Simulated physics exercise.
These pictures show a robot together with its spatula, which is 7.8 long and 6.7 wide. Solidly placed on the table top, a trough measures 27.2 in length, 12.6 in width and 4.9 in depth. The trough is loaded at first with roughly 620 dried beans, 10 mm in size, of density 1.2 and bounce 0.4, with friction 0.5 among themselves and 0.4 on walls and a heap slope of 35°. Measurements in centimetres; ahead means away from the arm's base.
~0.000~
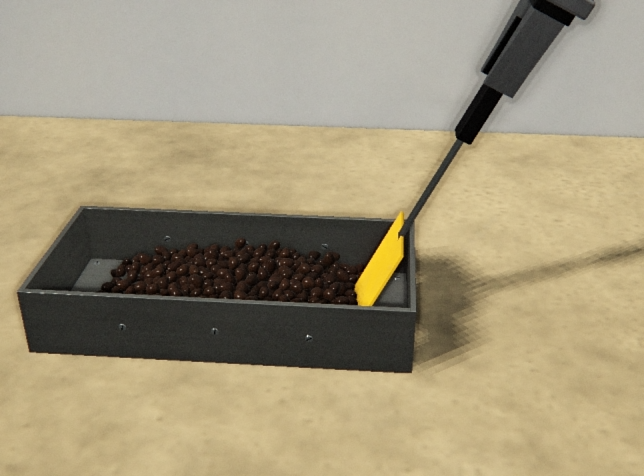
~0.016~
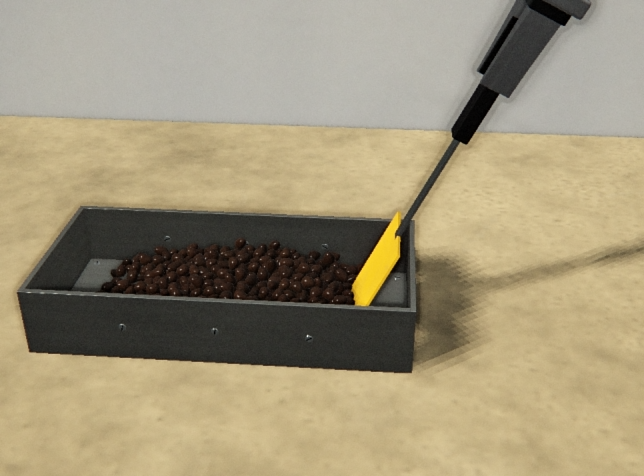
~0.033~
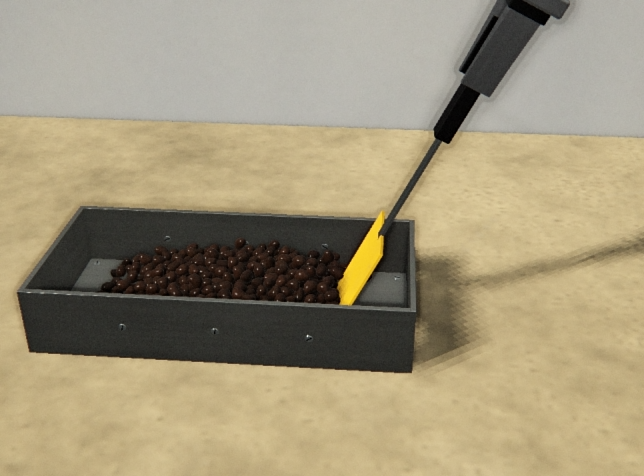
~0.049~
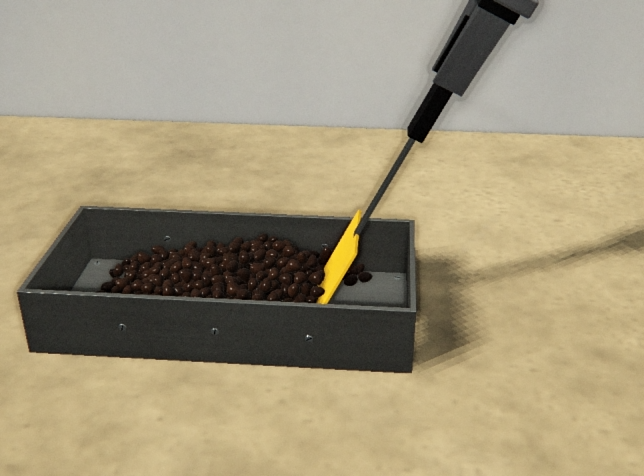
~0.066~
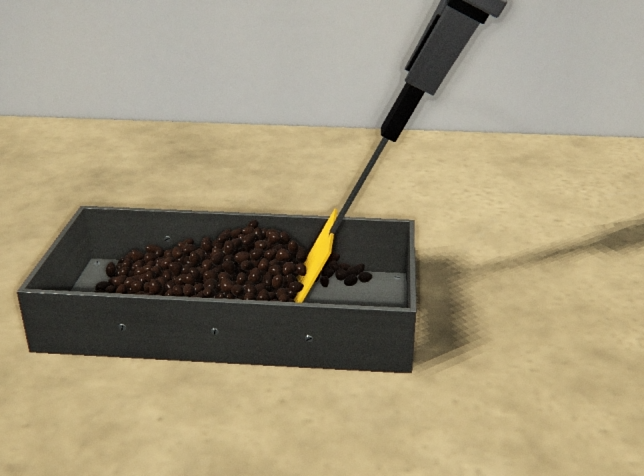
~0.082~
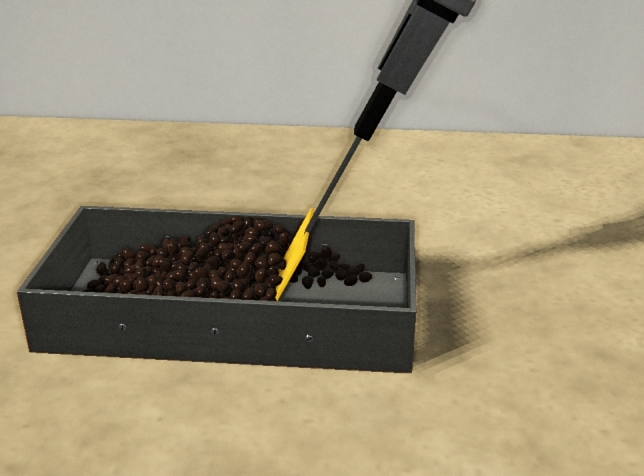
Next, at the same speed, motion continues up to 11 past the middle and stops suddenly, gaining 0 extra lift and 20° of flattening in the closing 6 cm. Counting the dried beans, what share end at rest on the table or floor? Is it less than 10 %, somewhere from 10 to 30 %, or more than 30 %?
It is somewhere from 10 to 30 %.
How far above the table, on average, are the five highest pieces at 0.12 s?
They are some 8 cm up.
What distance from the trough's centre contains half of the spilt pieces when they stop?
Roughly 26 centimetres.
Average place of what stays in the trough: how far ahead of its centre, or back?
Offset: About 6.5 cm, ahead.
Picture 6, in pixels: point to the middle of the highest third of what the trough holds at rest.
It is centred near (86, 264) in the last view.
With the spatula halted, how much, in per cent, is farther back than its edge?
About 55 percent.
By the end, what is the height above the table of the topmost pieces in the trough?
It reaches around 6.5 cm.
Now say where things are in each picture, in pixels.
The first frame shows the spatula top edge at (402, 233), sloping 64°; upper third of the load around (241, 288), from x 80 to 365, top at y 245; 623 in the trough.
The second frame shows the spatula top edge at (399, 233), sloping 64°; upper third of the load around (241, 288), from x 80 to 365, top at y 245.
The third frame shows the spatula top edge at (382, 232), sloping 64°; upper third of the load around (241, 287), from x 80 to 365, top at y 245.
The fourth frame shows the spatula top edge at (358, 231), sloping 64°; upper third of the load around (239, 279), from x 80 to 365, top at y 240.
The fifth frame shows the spatula top edge at (333, 230), sloping 64°; upper third of the load around (236, 276), from x 75 to 365, top at y 225.
The sixth frame shows the spatula top edge at (308, 229), sloping 64°; upper third of the load around (226, 271), from x 65 to 365, top at y 220; 623 in the trough.
After 0.12 s, sloping 64°, highest piece 8 above the table; 623 in the trough.
After 0.16 s, sloping 59°, highest piece 8 above the table; 621 in the trough, 2 on the blade or in flight.
After 0.38 s, sloping 44°, highest piece 6 above the table; 505 in the trough, 114 on the table or floor, 4 on the blade or in flight.
After 1.43 s, sloping 44°, highest piece 6 above the table; 503 in the trough, 120 on the table or floor.
In the end, 503 in the trough, 120 on the table or floor. That is 19 % on the table or floor.
